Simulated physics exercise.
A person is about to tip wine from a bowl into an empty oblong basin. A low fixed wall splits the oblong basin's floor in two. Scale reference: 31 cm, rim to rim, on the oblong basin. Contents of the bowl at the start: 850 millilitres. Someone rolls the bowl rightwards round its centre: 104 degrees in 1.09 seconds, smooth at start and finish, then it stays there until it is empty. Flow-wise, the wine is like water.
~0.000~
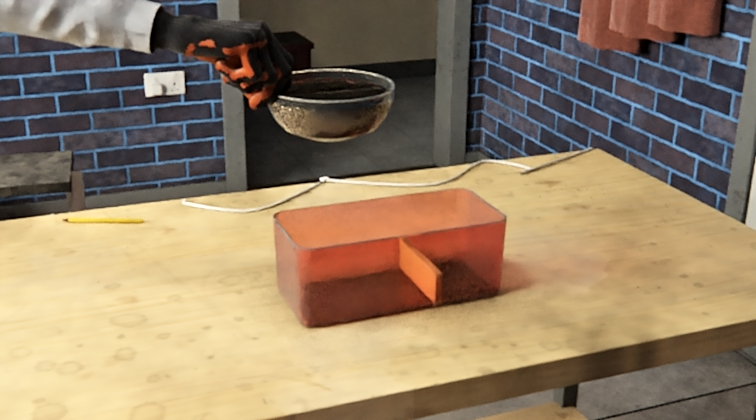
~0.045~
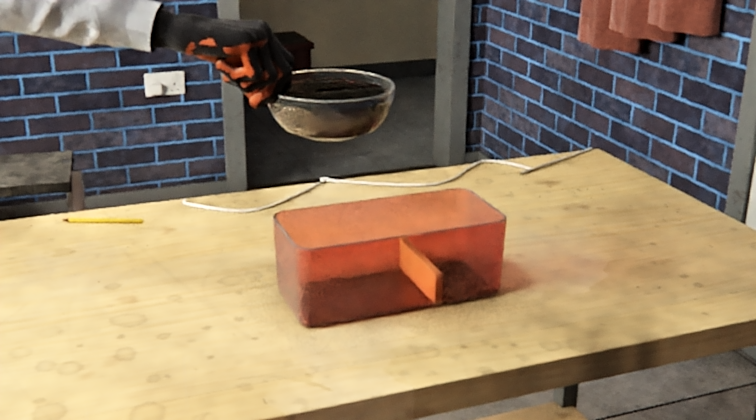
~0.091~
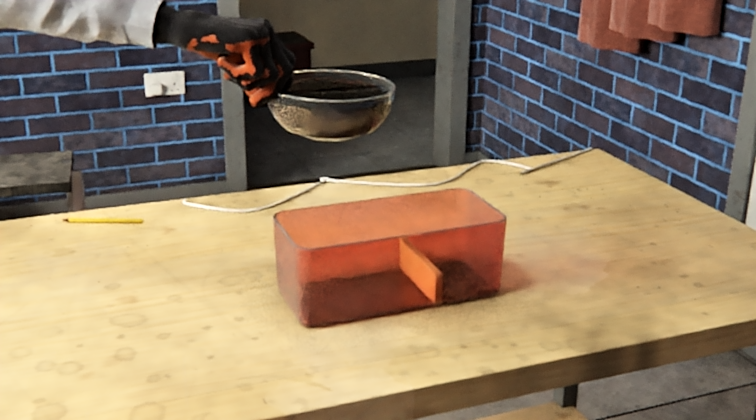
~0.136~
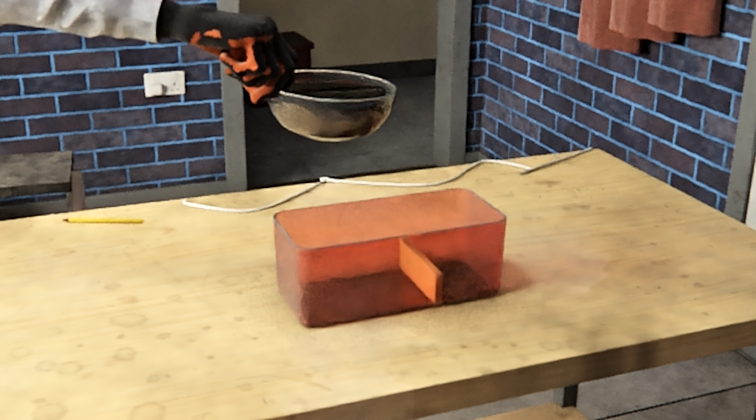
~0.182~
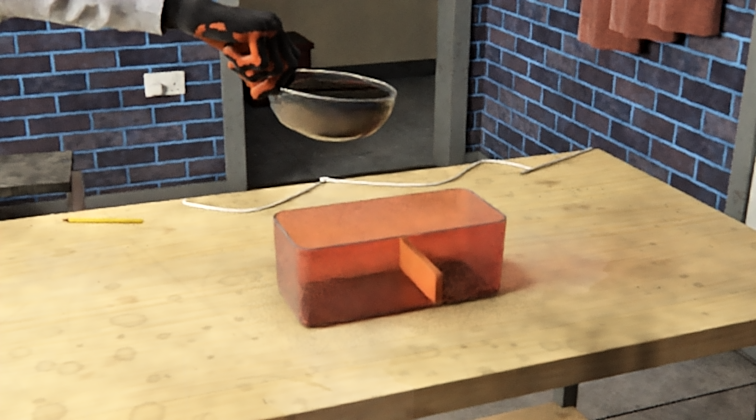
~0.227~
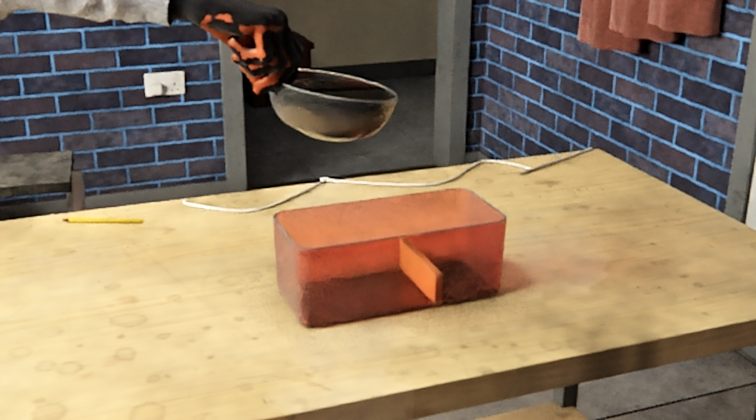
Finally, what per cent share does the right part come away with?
Roughly 60 per cent.
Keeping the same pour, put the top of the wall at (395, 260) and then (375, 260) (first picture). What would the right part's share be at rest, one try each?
The first gives near 80 per cent and the second near 90 per cent.
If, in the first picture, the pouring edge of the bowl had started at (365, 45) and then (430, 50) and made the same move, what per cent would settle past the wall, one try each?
I'd expect close to 40 per cent and then close to 60 per cent.
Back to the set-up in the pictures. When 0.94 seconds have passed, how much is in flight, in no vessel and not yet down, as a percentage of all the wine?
About 7 percent.
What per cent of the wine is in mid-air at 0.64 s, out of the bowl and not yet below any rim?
Near 46 per cent at that time.
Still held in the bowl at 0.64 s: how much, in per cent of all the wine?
Portion remaining: Approx. 34 per cent.
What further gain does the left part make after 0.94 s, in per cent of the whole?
I'd say near 10 percent.
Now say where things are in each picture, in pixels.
In the first picture, it leans 0°; its right rim is at (389, 81); the wine meets the walls at (269, 97) and (386, 87); the oblong basin's rim runs from (285, 232) to (488, 204); the wall's top is at (420, 256).
In the second picture, it leans 0°; its right rim is at (390, 82); the wine meets the walls at (269, 97) and (386, 87).
In the third picture, it leans 2°; its right rim is at (390, 83); the wine meets the walls at (270, 96) and (386, 88).
In the fourth picture, it leans 4°; its right rim is at (391, 85); the wine meets the walls at (271, 95) and (387, 89).
In the fifth picture, it leans 7°; its right rim is at (391, 89); the wine meets the walls at (271, 95) and (387, 89).
In the sixth picture, it leans 11°; its right rim is at (392, 93); the wine meets the walls at (274, 94) and (389, 90).
Then, 0.64 s in, the tilt is 65° and 34 per cent is still to pour, 2 is left of the wall and 18 right of it.
Then, 0.94 s in, the tilt is 99° and 1 per cent is still to pour, 28 is left of the wall and 62 right of it.
Then, 1.25 s in, the tilt is 104° and 0 per cent is still to pour, 36 is left of the wall and 60 right of it.
Then, 1.59 s in, the tilt is 104° and 0 per cent is still to pour, 37 is left of the wall and 60 right of it.
Finally, 37 per cent lies left of the wall, 60 right of it and 3 outside.
